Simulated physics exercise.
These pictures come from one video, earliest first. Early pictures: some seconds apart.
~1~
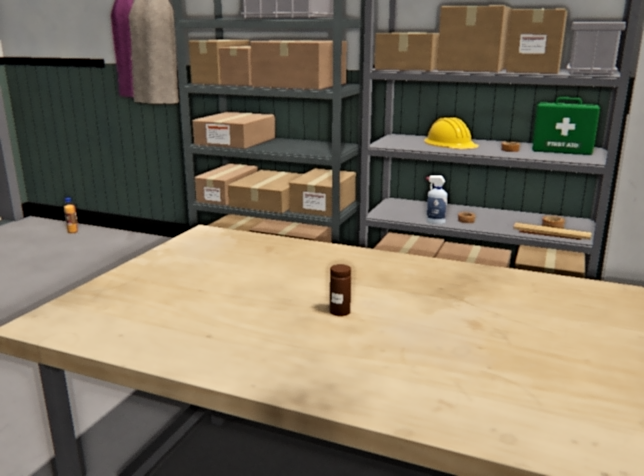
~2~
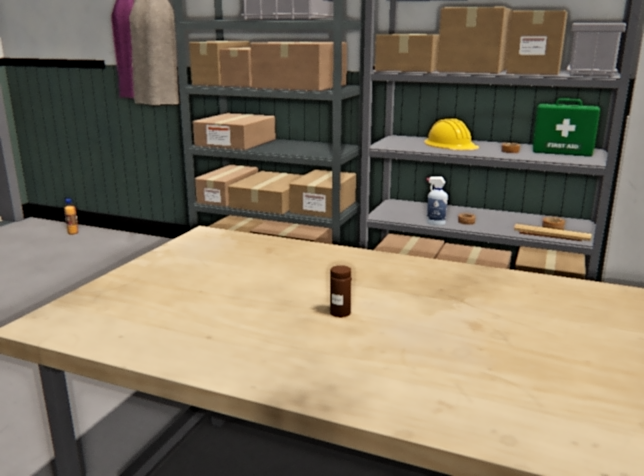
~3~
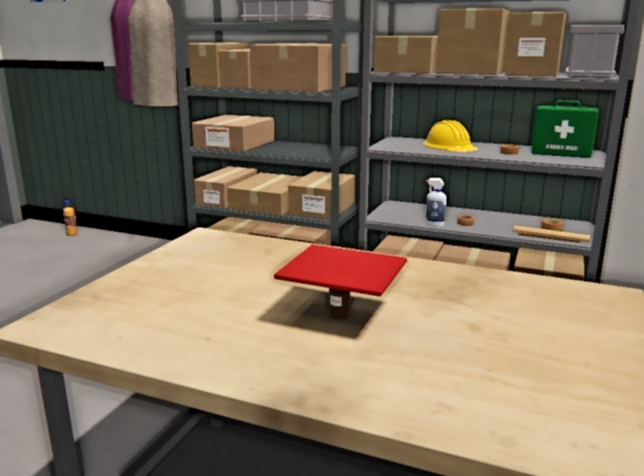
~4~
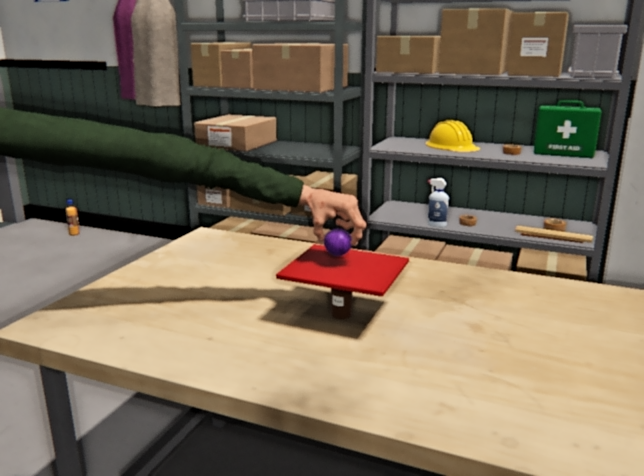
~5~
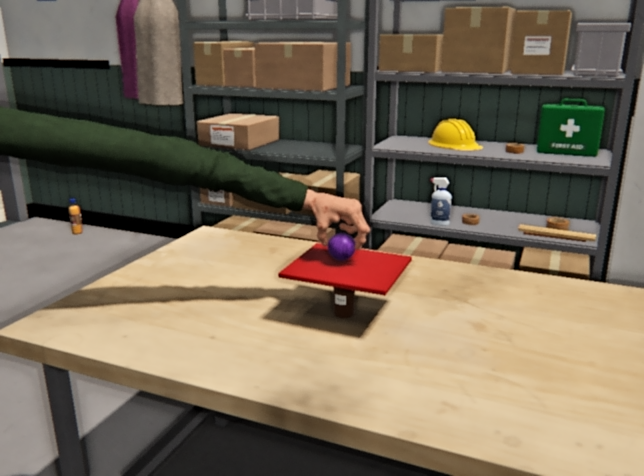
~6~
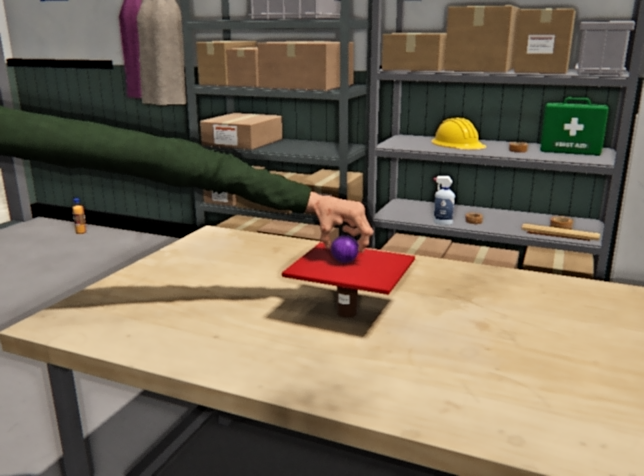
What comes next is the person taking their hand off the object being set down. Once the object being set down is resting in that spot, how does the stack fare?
The stack endures.
Then, 0.20 s later than the last frame, all is still.
Then, 0.50 s later than the last frame, purple onion resting near (345, 249).
When it is over, all 3 as before. End places, in pixels of the last picture, purple onion near (345, 249). The stack stays up.
